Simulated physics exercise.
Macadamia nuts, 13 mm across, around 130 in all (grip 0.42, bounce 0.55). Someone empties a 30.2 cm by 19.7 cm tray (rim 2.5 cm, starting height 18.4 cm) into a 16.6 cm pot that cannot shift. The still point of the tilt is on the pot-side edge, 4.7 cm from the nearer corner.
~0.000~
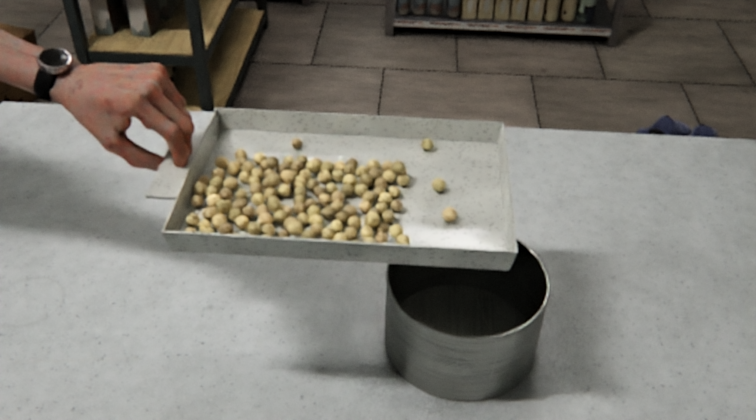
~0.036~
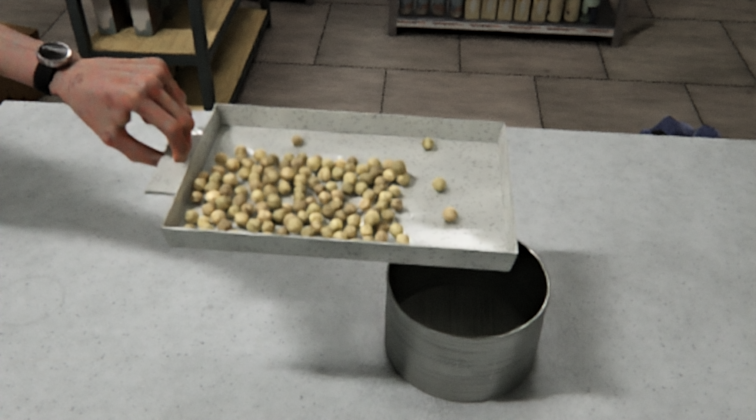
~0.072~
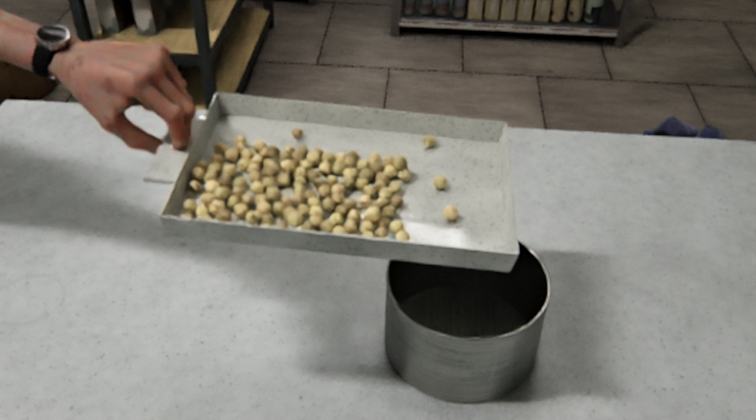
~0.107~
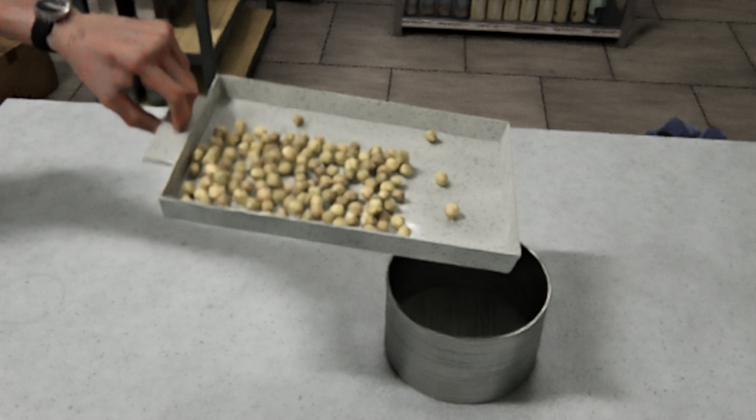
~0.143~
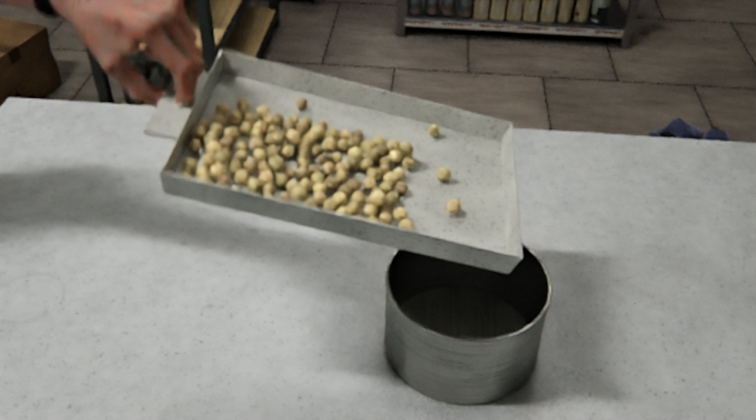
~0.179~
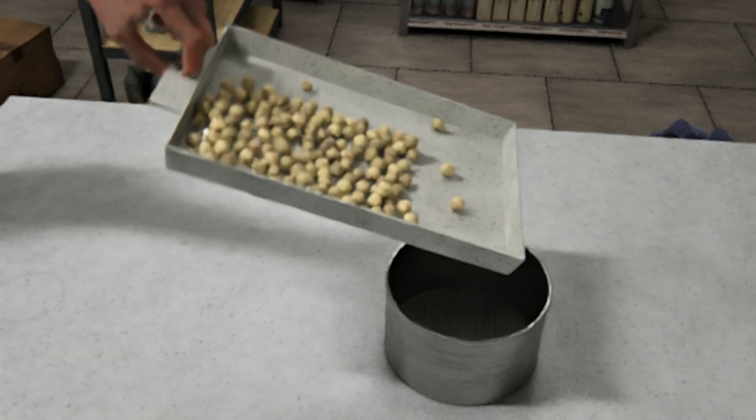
A shallow, pale tray of small, round, tan nuts sat almost level above a dark metal pot, then a hand wearing a watch raised its left end, slanting it down toward the right.
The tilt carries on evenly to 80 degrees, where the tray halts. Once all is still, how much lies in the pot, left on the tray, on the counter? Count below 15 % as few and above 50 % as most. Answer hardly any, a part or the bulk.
Pot hardly any, tray a part, counter the bulk.
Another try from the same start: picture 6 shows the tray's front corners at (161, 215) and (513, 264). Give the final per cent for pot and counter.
Pot 0, counter 70.
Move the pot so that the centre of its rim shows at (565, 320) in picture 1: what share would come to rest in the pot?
Some 45 per cent.
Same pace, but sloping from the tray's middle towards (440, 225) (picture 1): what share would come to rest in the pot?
About 0 per cent.
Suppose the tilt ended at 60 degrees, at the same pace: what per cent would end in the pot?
In that case some 0 per cent.
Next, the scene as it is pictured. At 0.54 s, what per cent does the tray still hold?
Roughly 100 per cent.
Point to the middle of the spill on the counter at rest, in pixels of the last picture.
At about (726, 383).
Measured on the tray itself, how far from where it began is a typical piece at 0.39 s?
Roughly 4 cm.
Then, at 0.39 s, tilt 49 degrees; the tray holds 100 %, the pot 0 %.
After 0.54 s, tilt 72 degrees; the tray holds 100 %, the pot 0 %.
After 0.81 s, tilt 80 degrees; the tray holds 30 %, the pot 0 %.
At rest (1.9 s), pot 0 %, tray 30 %, counter 70 %.
